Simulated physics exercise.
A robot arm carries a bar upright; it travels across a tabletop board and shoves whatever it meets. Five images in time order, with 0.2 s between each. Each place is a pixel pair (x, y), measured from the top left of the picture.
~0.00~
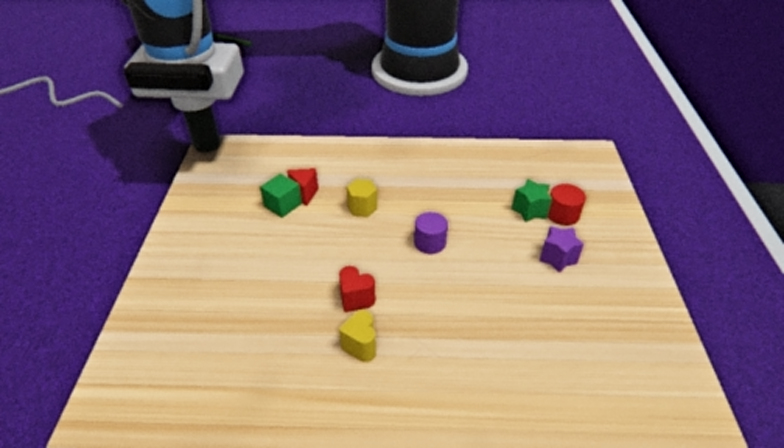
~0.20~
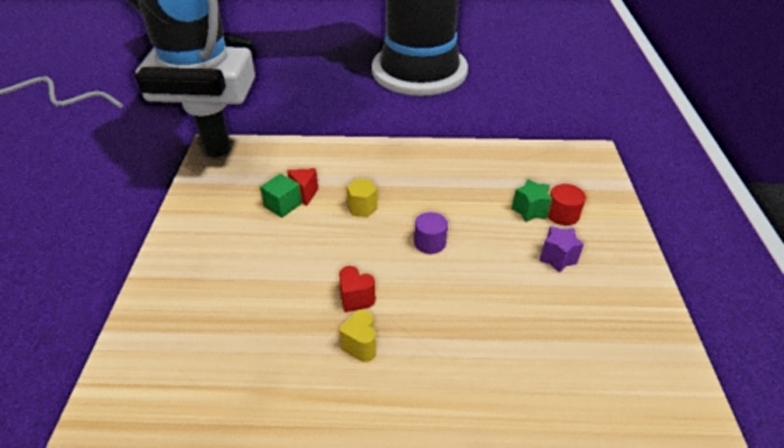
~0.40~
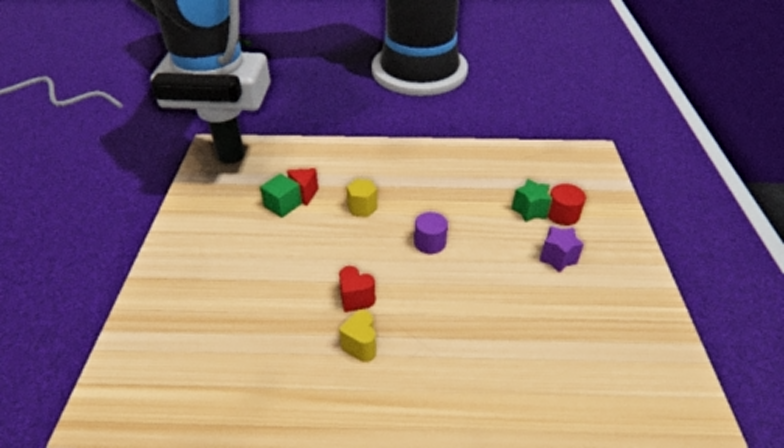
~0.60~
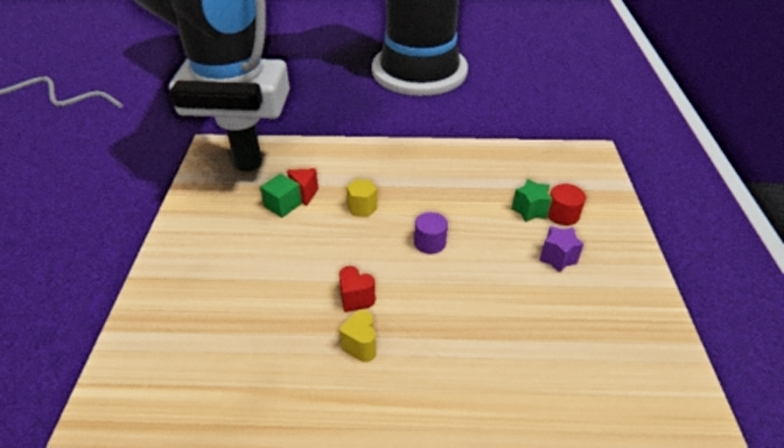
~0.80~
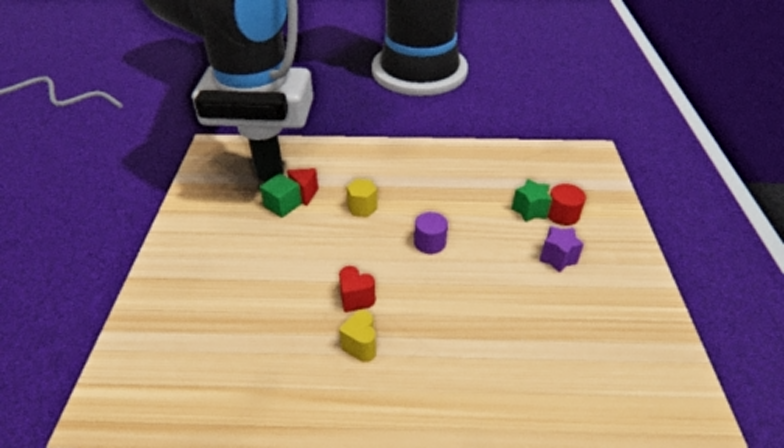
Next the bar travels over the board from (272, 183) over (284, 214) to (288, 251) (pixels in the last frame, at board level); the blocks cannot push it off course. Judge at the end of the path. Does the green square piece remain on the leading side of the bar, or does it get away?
Pushed ahead.
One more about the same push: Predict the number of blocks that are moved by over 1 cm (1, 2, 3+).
The push moves one block more than 1 cm.
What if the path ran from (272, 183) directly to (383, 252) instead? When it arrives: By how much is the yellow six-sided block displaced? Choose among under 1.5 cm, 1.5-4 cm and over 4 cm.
From 1.5 to 4 cm.
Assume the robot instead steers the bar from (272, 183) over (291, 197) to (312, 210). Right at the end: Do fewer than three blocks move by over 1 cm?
I expect so.
On the path given first. One third of the way, bar at (279, 193); green square piece at (285, 200), turned 20° clockwise.
Two thirds of the way, bar at (285, 216); green square piece at (291, 225), turned 20° clockwise.
At the end, bar at (286, 240); green square piece at (296, 251); red triangular block not moved.
